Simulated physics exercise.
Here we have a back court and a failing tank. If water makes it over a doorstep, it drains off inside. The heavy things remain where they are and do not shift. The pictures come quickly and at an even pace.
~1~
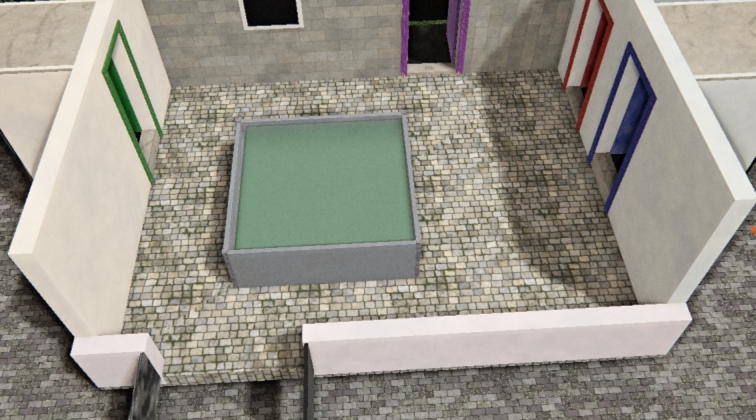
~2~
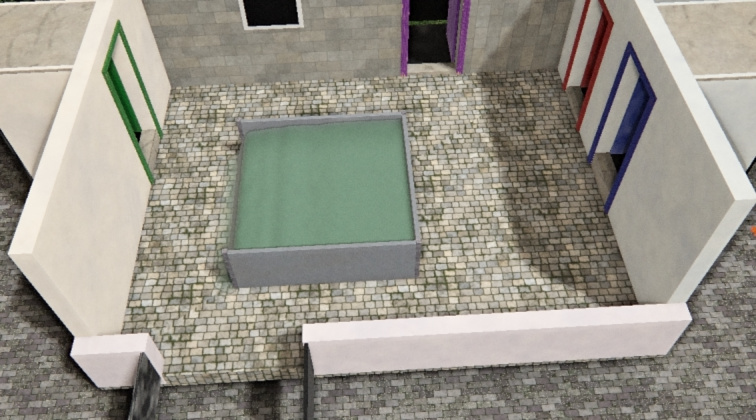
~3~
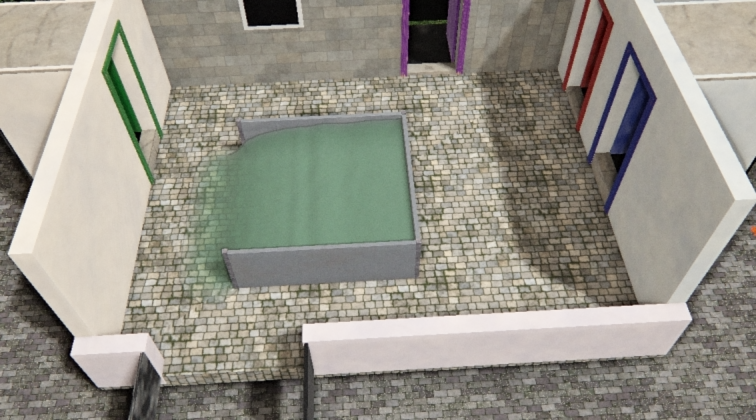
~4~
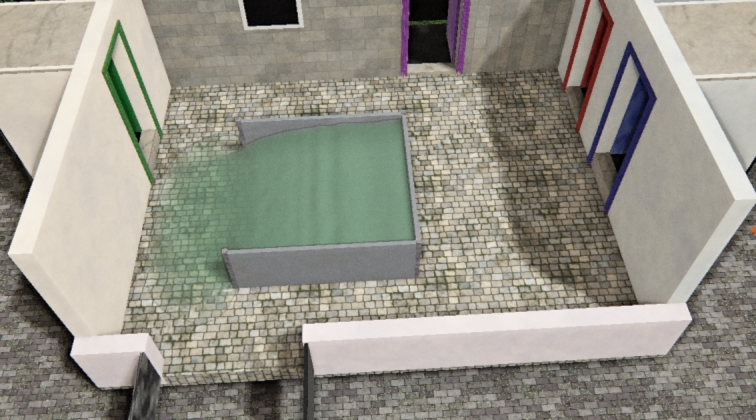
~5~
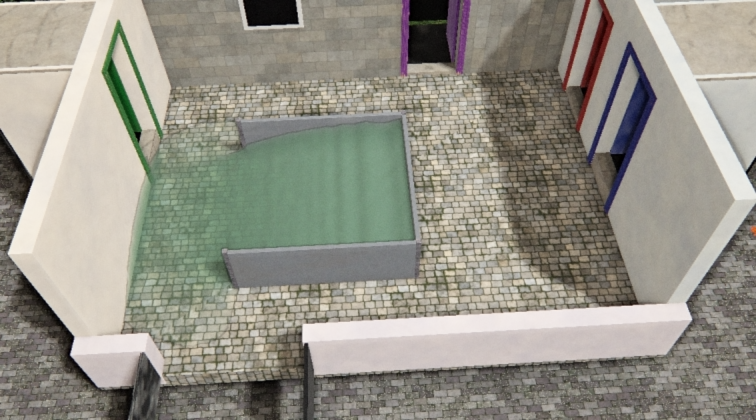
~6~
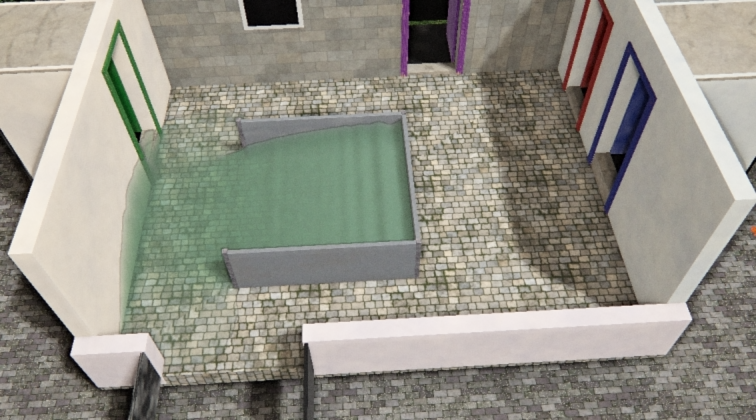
To begin with, still green water fills a square grey tank on the cobbled floor of a walled court. The tank's left side opens, and water pours out across the stones to the left. The green sheet spreads wider and laps against the left wall, near the green-framed doorway.
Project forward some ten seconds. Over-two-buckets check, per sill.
Green door: Over, purple door: Within two, blue door: Within two, red door: Over.
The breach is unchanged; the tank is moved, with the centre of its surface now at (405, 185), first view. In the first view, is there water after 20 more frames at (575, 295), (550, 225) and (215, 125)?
As listed: Untouched, untouched, reached.
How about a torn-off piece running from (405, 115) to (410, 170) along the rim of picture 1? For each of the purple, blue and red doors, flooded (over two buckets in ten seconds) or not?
Going door by door: The purple door gets too much, the blue door gets too much, and the red door gets too much.
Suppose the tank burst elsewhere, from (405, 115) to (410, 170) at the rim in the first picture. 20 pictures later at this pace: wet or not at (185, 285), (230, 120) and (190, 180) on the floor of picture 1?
Log: Point 1 unreached; point 2 unreached; point 3 unreached.
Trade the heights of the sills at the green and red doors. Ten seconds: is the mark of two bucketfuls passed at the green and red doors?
Result - green door: Exceeds the limit; red door: Stays within the limit.
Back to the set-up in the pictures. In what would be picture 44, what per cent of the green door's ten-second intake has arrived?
Roughly 100 %.
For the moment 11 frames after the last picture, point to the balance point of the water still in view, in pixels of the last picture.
At about (238, 214).
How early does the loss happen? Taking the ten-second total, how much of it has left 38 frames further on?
It should be close to 80 percent by then.
A moment on, water covers 20 % of the floor; the green door over two buckets in, the purple door not reached, the blue door not reached, the red door not reached.
Next, water covers 35 % of the floor; the green door far over two buckets in, the purple door not reached, the blue door not reached, the red door not reached.
Then, water covers 65 % of the floor; the green door far over two buckets in, the purple door wet at the sill, nothing in, the blue door not reached, the red door not reached.
Later, water covers 90 % of the floor; the green door far over two buckets in, the purple door wet at the sill, nothing in, the blue door wet at the sill, nothing in, the red door over two buckets in.
In the end, water covers 95 % of the floor; the green door far over two buckets in, the purple door wet at the sill, nothing in, the blue door wet at the sill, nothing in, the red door far over two buckets in.
